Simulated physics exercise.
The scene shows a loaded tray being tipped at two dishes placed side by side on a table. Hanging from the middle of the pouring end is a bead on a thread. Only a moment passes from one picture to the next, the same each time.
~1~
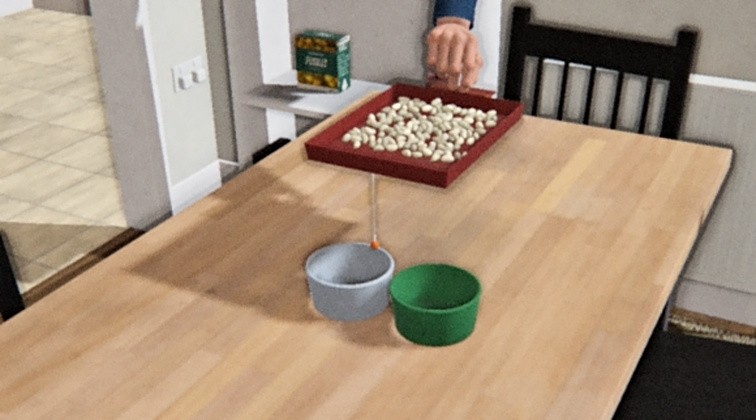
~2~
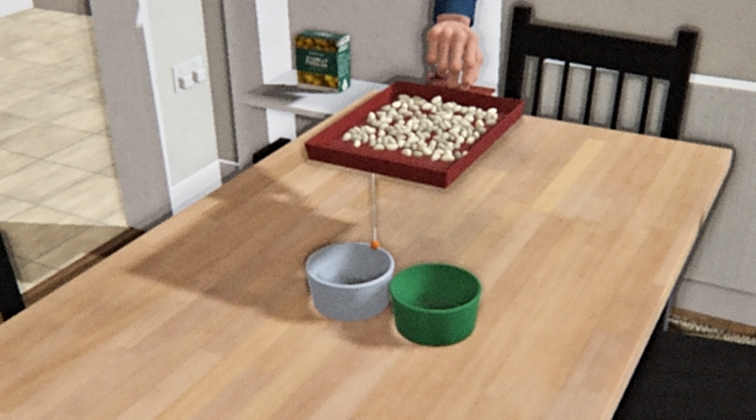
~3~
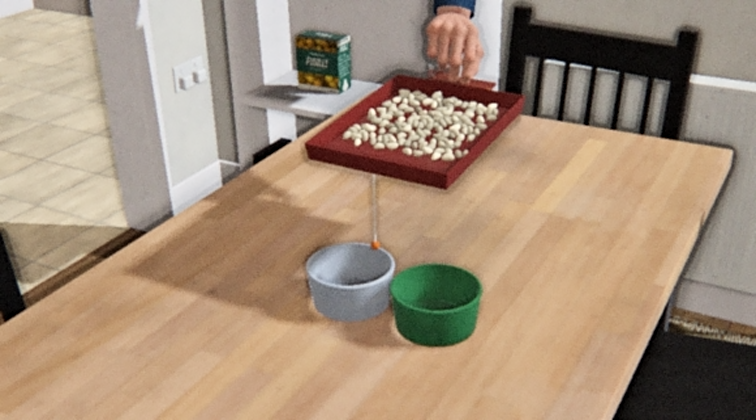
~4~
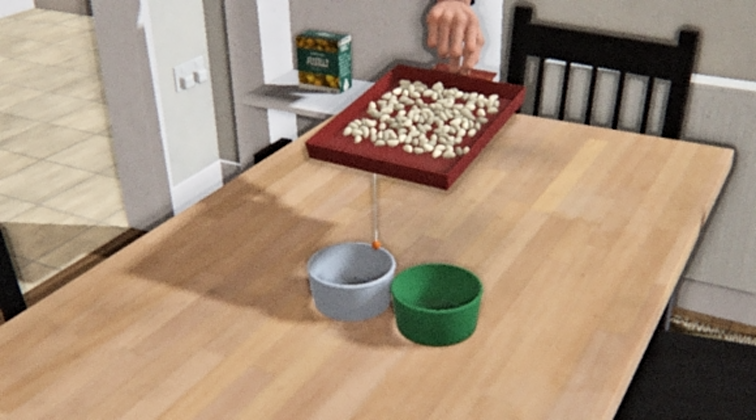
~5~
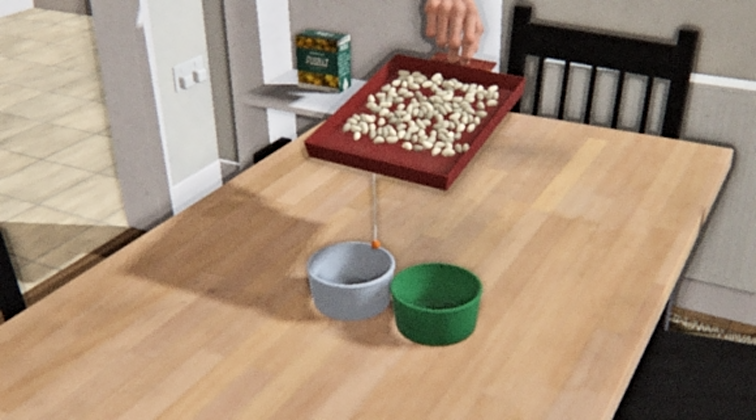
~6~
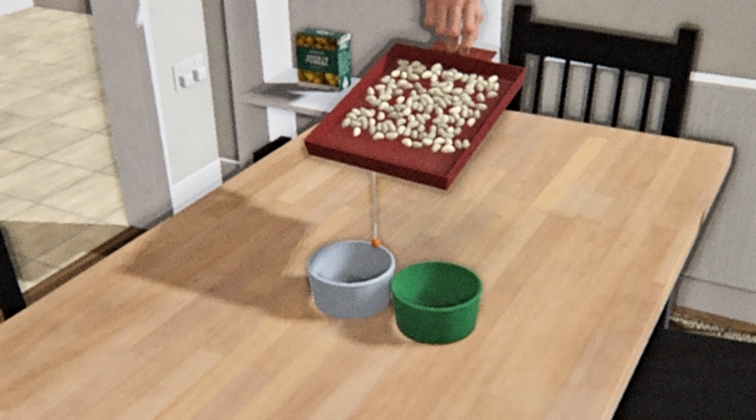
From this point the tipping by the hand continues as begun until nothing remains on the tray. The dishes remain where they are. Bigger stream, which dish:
The dish to the right will collect more.
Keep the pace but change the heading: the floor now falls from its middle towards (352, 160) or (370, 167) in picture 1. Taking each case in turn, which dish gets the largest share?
First case: The dish at left. Second case: The dish at left.
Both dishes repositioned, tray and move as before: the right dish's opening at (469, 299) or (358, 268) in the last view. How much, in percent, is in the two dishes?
70 and 30 in a hundred, in turn.
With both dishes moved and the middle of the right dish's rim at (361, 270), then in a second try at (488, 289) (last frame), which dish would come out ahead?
First try: The rightmost dish. Second try: The leftmost dish.
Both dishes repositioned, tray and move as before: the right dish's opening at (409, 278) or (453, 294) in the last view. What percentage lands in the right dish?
Trial 1 near 80 percent, trial 2 near 40 percent.
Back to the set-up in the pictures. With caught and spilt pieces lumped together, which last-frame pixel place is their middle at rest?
I'd place the middle at about (419, 317).
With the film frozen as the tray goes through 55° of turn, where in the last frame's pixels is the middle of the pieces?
Look around (405, 141) in the last picture.
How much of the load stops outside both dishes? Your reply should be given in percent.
Estimated share: About 20 %.
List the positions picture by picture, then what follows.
In the first frame, corners of the pouring end at (308, 143) and (446, 170), level; middle of the load at (423, 127), white beans; left dish at (328, 299); right dish at (416, 324); bead on its thread at (375, 245).
In the second frame, corners of the pouring end at (308, 142) and (446, 171), level; middle of the load at (423, 126).
In the third frame, corners of the pouring end at (308, 143) and (446, 172), tipped barely, lowest at the right corner; middle of the load at (423, 122).
In the fourth frame, corners of the pouring end at (308, 142) and (447, 173), tipped a little, lowest at the right corner; middle of the load at (424, 116).
In the fifth frame, corners of the pouring end at (307, 141) and (446, 175), tipped a little, lowest at the right corner; middle of the load at (423, 110).
In the sixth frame, corners of the pouring end at (307, 139) and (446, 175), tipped a little, lowest at the right corner; middle of the load at (423, 103); left dish at (329, 297); right dish at (417, 322).
Soon, tray tipped steeply; all on the tray.
A while on, tray tipped right over; most on the tray; a small part in the right dish; a stray few outside both; a small part in the air.
Towards the end, tray tipped past a quarter turn; about two thirds in the right dish; about a quarter in the left dish; about a quarter outside both.
Finally, tray tipped past a quarter turn; about two thirds in the right dish; about a quarter in the left dish; about a quarter outside both.
